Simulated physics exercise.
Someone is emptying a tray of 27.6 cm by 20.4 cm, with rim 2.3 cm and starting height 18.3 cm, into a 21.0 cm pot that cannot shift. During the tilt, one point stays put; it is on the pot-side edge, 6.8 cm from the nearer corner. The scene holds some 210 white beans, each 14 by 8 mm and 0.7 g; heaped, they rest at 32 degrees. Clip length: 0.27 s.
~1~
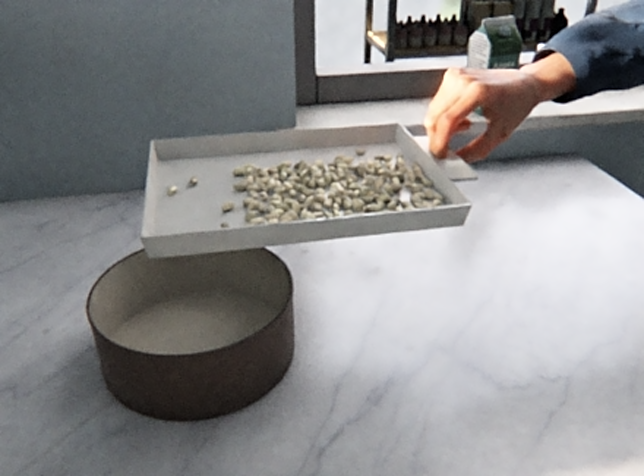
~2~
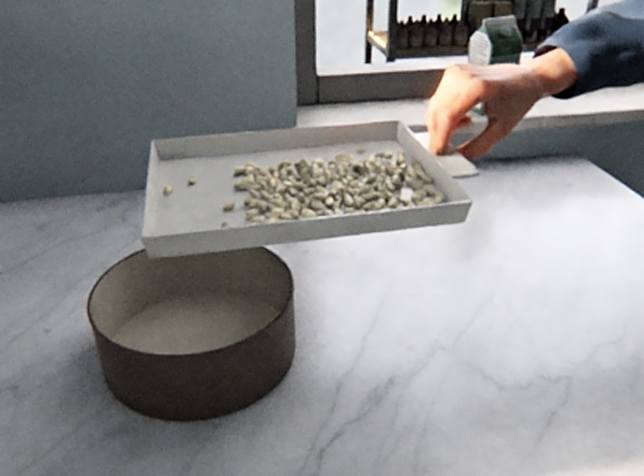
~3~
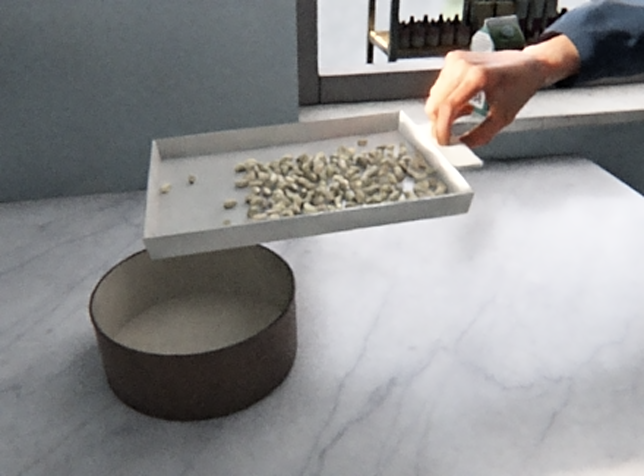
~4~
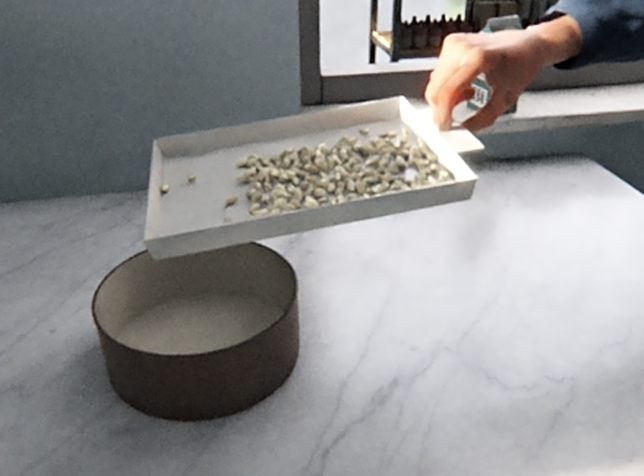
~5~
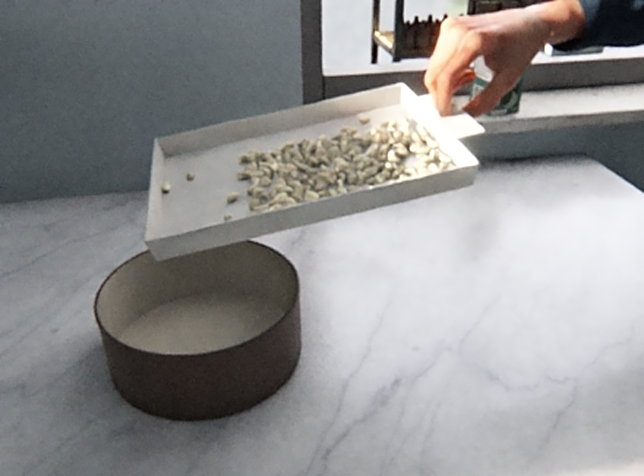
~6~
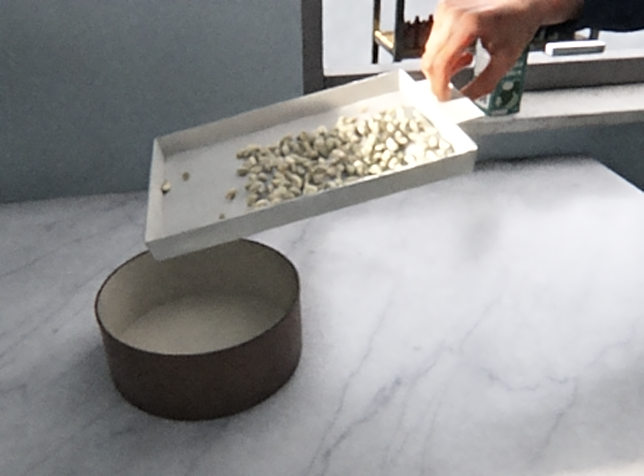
A shallow white tray of pale beans, held at its right end by a hand in a dark blue sleeve, slowly tilts as that end rises and its left end stays low. Beneath its left side, a round dark brown pot with a pale inside sits on a grey-veined white marble counter, near a window and a blue-grey wall. Seen from slightly above, the beans stay clustered toward the right while the view drifts very slightly.
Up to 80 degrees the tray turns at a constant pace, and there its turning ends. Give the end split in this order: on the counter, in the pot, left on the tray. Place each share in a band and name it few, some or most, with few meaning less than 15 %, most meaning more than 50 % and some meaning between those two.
In the end: Counter some, pot some, tray some.
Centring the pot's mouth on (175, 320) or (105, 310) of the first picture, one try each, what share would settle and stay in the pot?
I'd say some 55 per cent for the first and some 60 per cent for the second.
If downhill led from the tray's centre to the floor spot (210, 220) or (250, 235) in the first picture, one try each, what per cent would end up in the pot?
The share comes to about 30 in a hundred, then about 40 in a hundred.
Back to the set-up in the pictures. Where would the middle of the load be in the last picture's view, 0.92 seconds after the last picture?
Look near (153, 200) in the last picture.
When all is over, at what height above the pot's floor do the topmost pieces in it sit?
It stands at some 1.0 cm.
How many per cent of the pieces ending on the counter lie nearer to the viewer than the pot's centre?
100 %.
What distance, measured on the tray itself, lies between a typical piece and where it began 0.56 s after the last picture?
I'd say close to 13 centimetres.
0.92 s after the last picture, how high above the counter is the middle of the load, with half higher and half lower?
About 20 centimetres.
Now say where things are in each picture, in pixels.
In the first frame, tray tilt 0 degrees, front corners at (146, 234) and (466, 203); middle of the pieces at (335, 193); pot at (193, 287).
In the second frame, tray tilt 1 degrees, front corners at (146, 234) and (467, 200); middle of the pieces at (335, 191).
In the third frame, tray tilt 3 degrees, front corners at (147, 235) and (469, 190); middle of the pieces at (337, 185).
In the fourth frame, tray tilt 6 degrees, front corners at (148, 236) and (471, 176), lowest corner left front; middle of the pieces at (338, 177).
In the fifth frame, tray tilt 9 degrees, front corners at (149, 237) and (472, 161), lowest corner left front; middle of the pieces at (338, 168).
In the sixth frame, tray tilt 12 degrees, front corners at (149, 238) and (471, 147), lowest corner left front; middle of the pieces at (336, 160); pot at (200, 287).
Then, 0.56 s after the last picture, tilt 45 degrees; the tray holds 100 %, the pot 0 %.
Then, 0.92 s after the last picture, tilt 65 degrees; the tray holds 90 %, the pot 5 %.
Then, 1.38 s after the last picture, tilt 80 degrees; the tray holds 65 %, the pot 15 %.
In the end, counter 30 %, pot 35 %, tray 40 %.
